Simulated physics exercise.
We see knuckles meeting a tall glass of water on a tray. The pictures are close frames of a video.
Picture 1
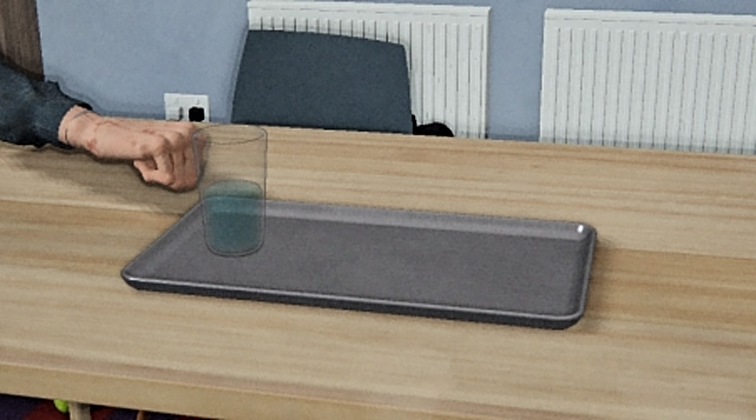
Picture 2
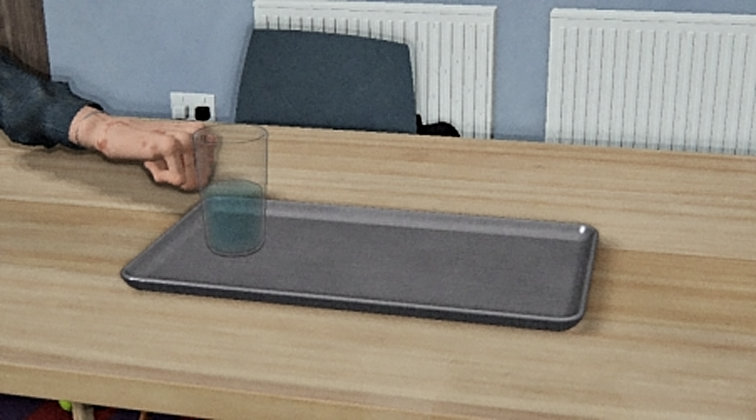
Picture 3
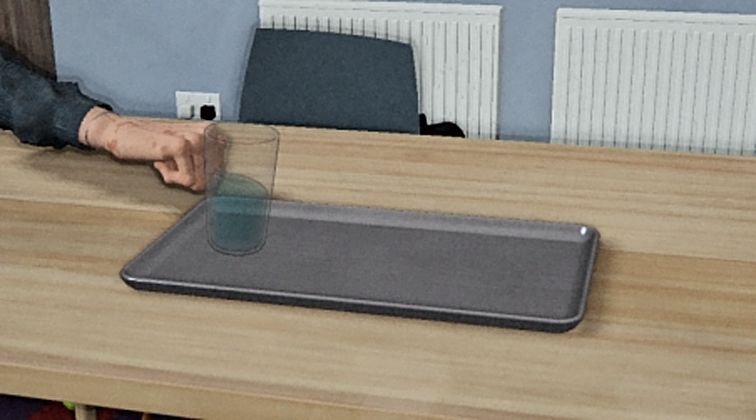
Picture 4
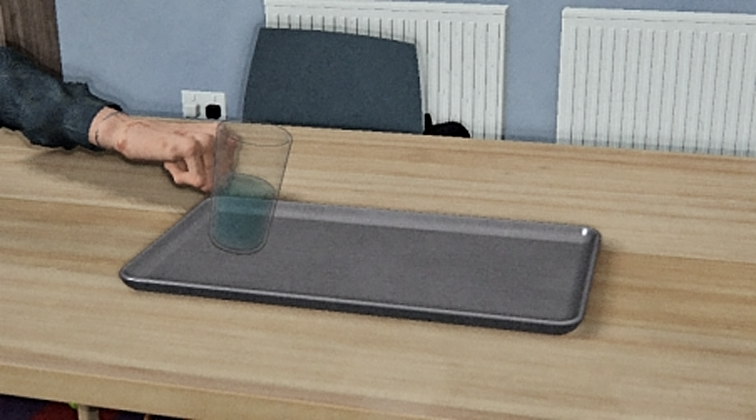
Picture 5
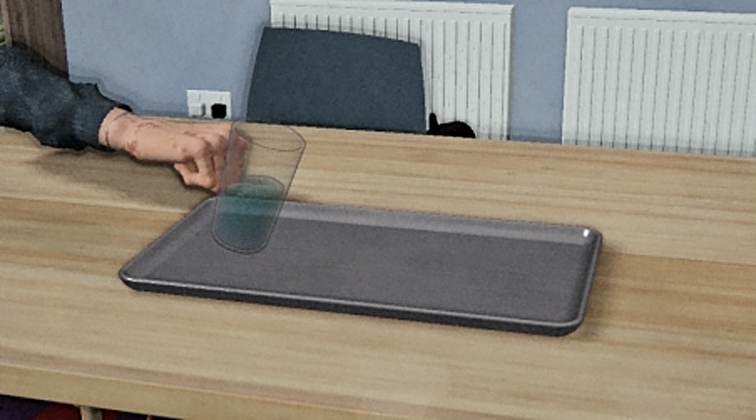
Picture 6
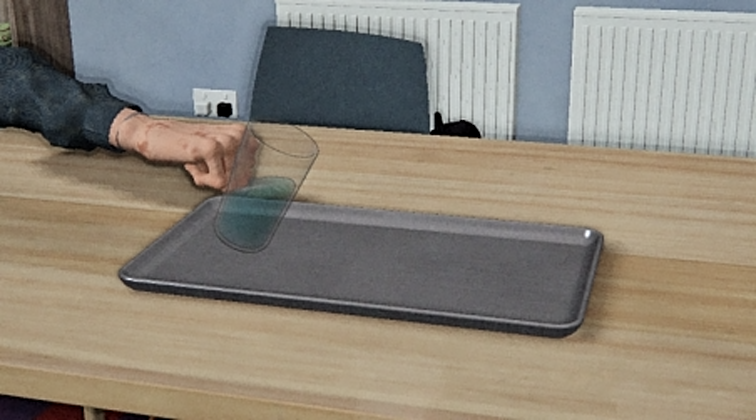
In a room with a pale wooden table, seen from slightly above, a dark chair, white radiators and a wall socket stand against a blue-grey wall. A hand in a dark sleeve reaches from the left to a clear glass of blue-green water on a dark grey tray. The knuckles push the upright glass, tilting it steadily rightward, while the view shifts slightly left.
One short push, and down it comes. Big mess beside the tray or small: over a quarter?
After the fall over a quarter gets off the tray.
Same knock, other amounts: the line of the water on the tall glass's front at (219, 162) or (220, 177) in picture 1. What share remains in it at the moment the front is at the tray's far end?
In turn 55 and 55 in a hundred.
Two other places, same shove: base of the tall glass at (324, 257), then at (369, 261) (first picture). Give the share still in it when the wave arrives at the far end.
The first gives 70 %, the second 80 %.
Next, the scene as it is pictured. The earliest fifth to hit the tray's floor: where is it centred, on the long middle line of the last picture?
Near (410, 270).
A moment on, the tall glass is falling and 100 per cent is in the glass, 0 on the tray and 0 above or beyond its rim.
Next, the tall glass lies on its side and 100 per cent is in the glass, 0 on the tray and 0 above or beyond its rim.
Then the tall glass lies on its side and 59 per cent is in the glass, 38 on the tray and 3 above or beyond its rim.
Later the tall glass lies on its side and 28 per cent is in the glass, 48 on the tray and 25 above or beyond its rim.
At rest 65 per cent is held by tray and glass, 35 is off the tray.
